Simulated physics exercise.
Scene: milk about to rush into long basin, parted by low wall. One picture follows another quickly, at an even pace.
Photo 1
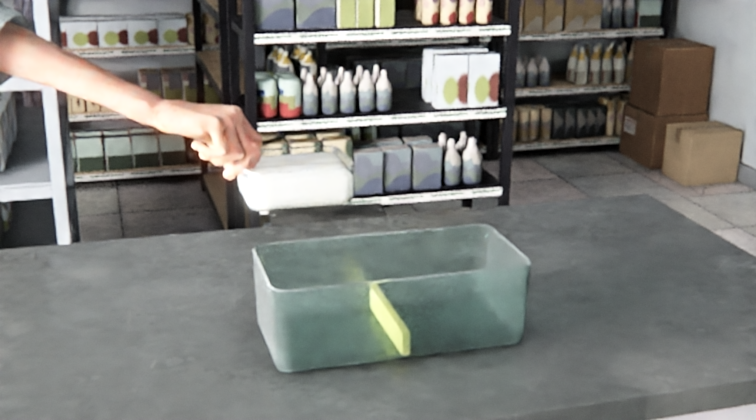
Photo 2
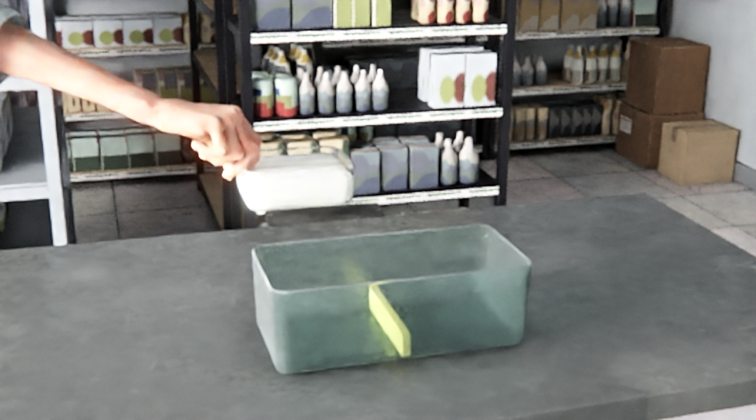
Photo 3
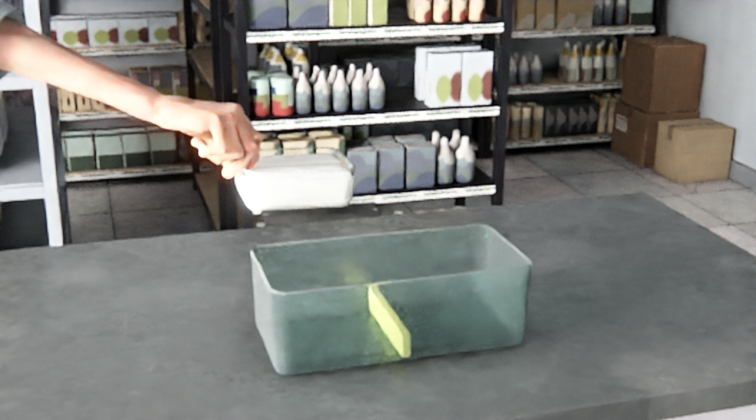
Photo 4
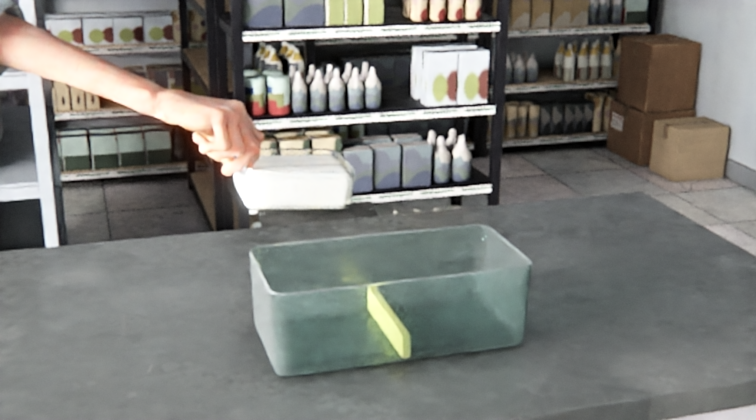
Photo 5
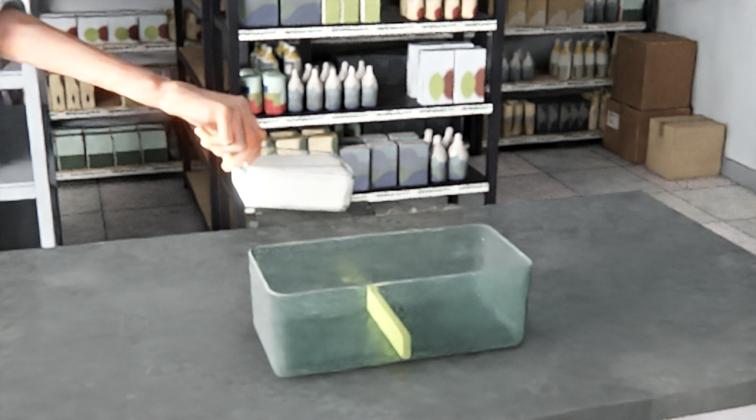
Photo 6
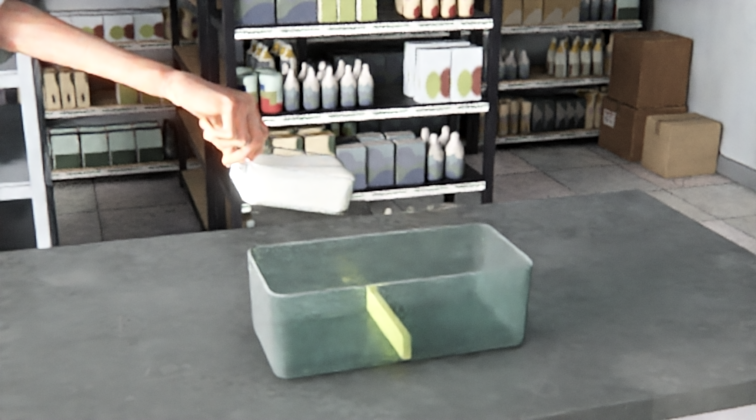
In the video, a hand holds a white container above a greenish, see-through basin with a low yellow divider on a gray counter, then gradually tilts it slightly, its right end dipping, while shelves of products stand behind.
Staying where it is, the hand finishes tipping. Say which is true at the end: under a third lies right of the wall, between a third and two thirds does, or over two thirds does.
The right side of the wall holds a middle share, one third to two thirds.
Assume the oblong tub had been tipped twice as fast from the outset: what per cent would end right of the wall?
Near 35 %.
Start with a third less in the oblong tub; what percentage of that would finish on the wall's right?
The share comes to roughly 30 per cent.
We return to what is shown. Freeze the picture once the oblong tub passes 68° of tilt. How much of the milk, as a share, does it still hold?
I'd put it near 25 %.
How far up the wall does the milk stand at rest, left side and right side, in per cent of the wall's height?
About 20 left, about 30 right.
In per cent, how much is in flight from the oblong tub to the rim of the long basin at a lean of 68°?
45 %.
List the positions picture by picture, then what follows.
In the first frame, tilt 0°; pouring edge (346, 157); surface from (242, 168) to (343, 161); the long basin's rim runs from (262, 269) to (510, 245); the wall's top is at (389, 309).
In the second frame, tilt 1°; pouring edge (346, 158); surface from (241, 169) to (343, 161).
In the third frame, tilt 2°; pouring edge (346, 160); surface from (242, 168) to (343, 162).
In the fourth frame, tilt 5°; pouring edge (346, 162); surface from (240, 167) to (342, 163).
In the fifth frame, tilt 9°; pouring edge (346, 165); surface from (240, 167) to (343, 164).
In the sixth frame, tilt 13°; pouring edge (346, 169); surface from (239, 167) to (344, 165).
A moment on, the oblong tub is tipped part way and 25 per cent is still to pour, 8 is left of the wall and 23 right of it.
Next, the oblong tub is tipped on its side and 5 per cent is still to pour, 33 is left of the wall and 58 right of it.
Then the oblong tub is tipped on its side and 0 per cent is still to pour, 40 is left of the wall and 58 right of it.
Later the oblong tub is tipped on its side and 0 per cent is still to pour, 41 is left of the wall and 58 right of it.
At rest 41 per cent lies left of the wall, 58 right of it and 1 outside.
